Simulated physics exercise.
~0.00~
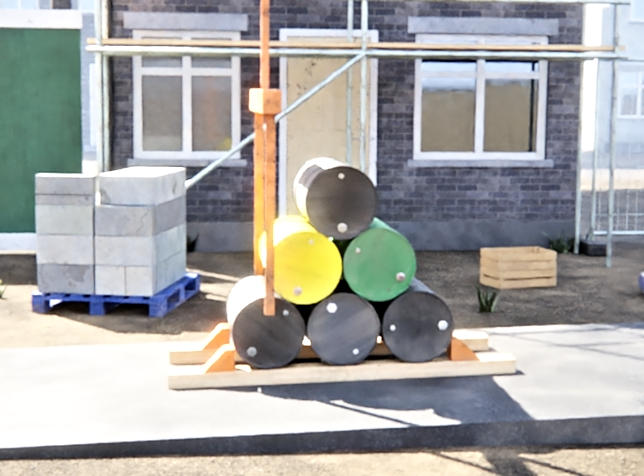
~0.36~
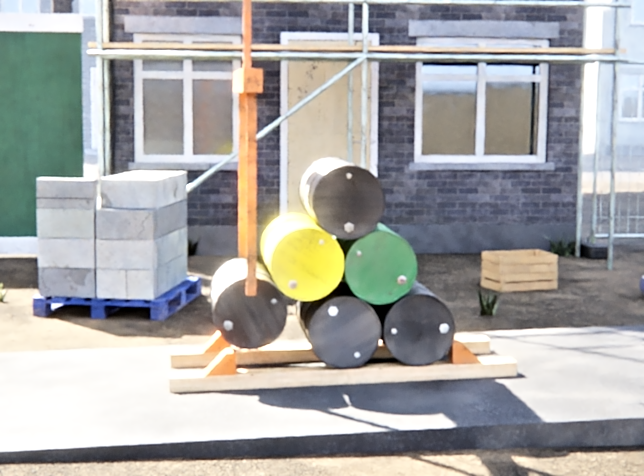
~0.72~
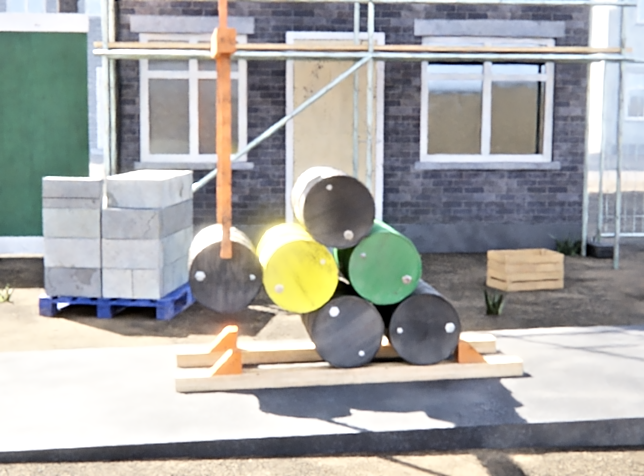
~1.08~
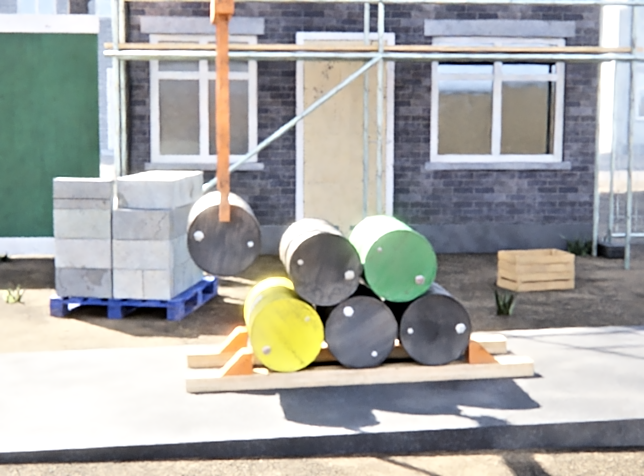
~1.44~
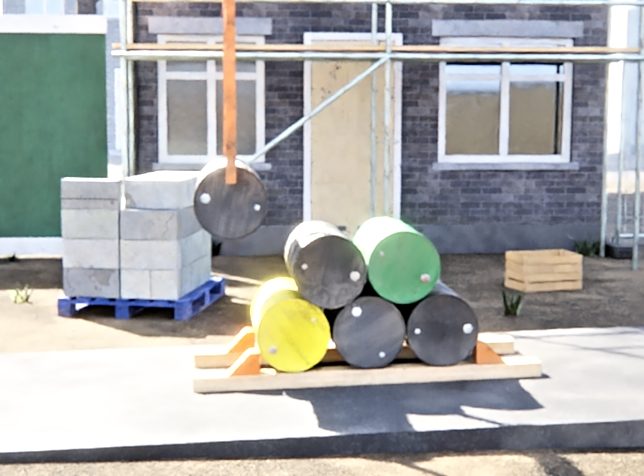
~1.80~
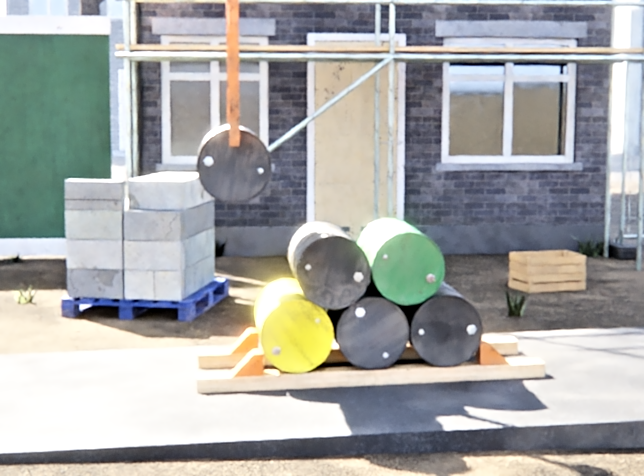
In this clip, a black drum at the lower left of a stacked pile is drawn out leftward and upward by an orange beam; the yellow drum drops into its place, the top black drum settles beside the unmoved green one, and the lifted drum hangs above.
